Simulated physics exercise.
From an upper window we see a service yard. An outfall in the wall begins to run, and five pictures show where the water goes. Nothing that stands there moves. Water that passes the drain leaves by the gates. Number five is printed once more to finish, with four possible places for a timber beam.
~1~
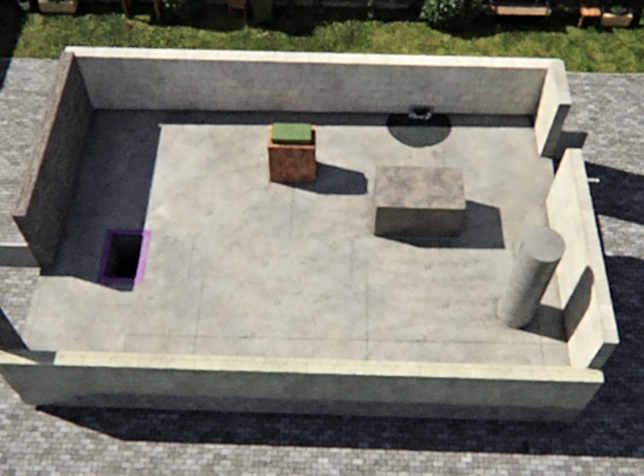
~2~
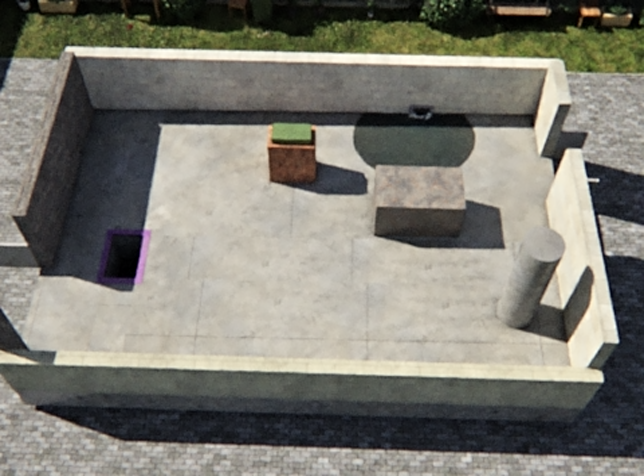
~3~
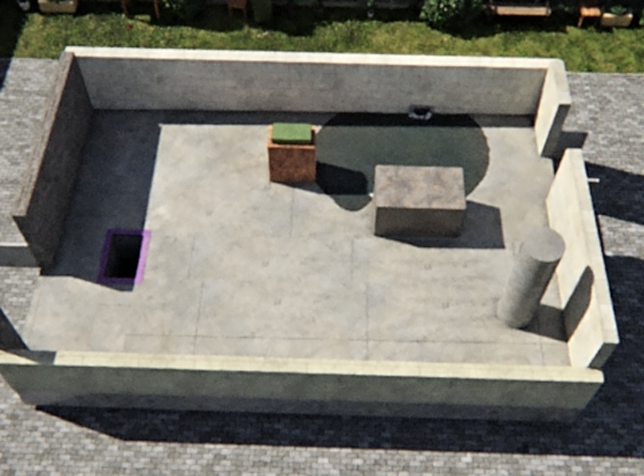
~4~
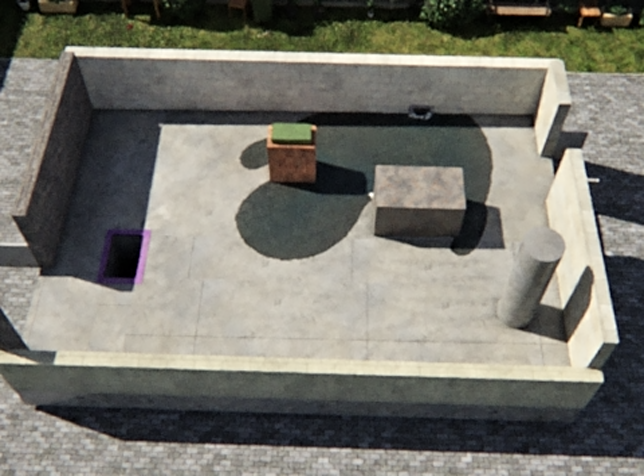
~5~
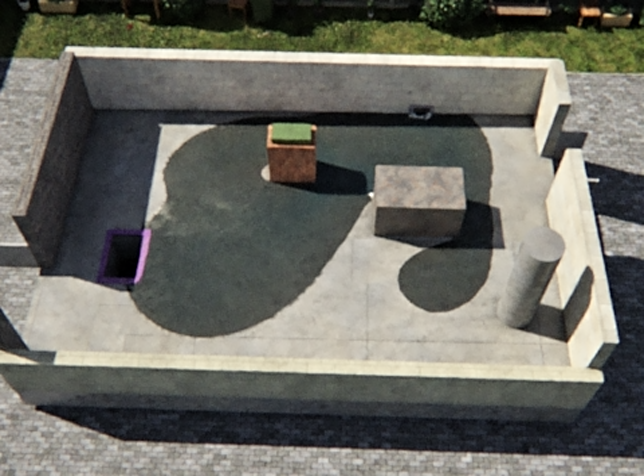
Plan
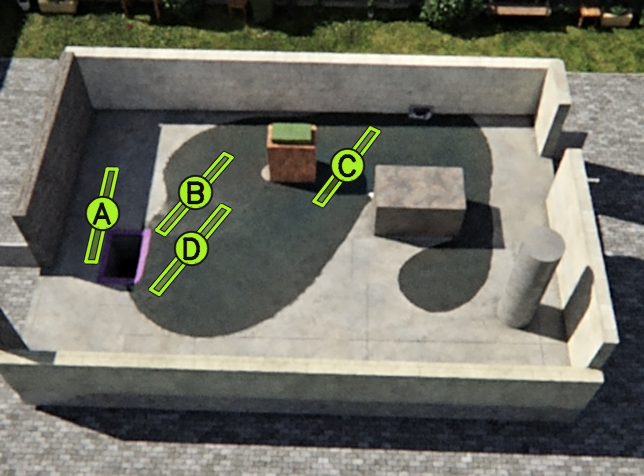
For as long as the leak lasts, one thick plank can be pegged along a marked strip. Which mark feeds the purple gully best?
Choose A.
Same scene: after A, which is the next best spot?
B.
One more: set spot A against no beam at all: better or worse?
It is better.
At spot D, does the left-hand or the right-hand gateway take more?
More leaves on the left.
On the marked copy, A from (91, 261) to (112, 169); B from (160, 232) to (228, 155); C from (318, 203) to (374, 129); D from (154, 291) to (225, 207).
With A, about 38 % of the stream runs into the purple gully, about 62 % out by the gates.
With B, about 21 % of the stream runs into the purple gully, about 78 % out by the gates.
With C, about 11 % of the stream runs into the purple gully, about 89 % out by the gates.
With D, about 9 % of the stream runs into the purple gully, about 90 % out by the gates.
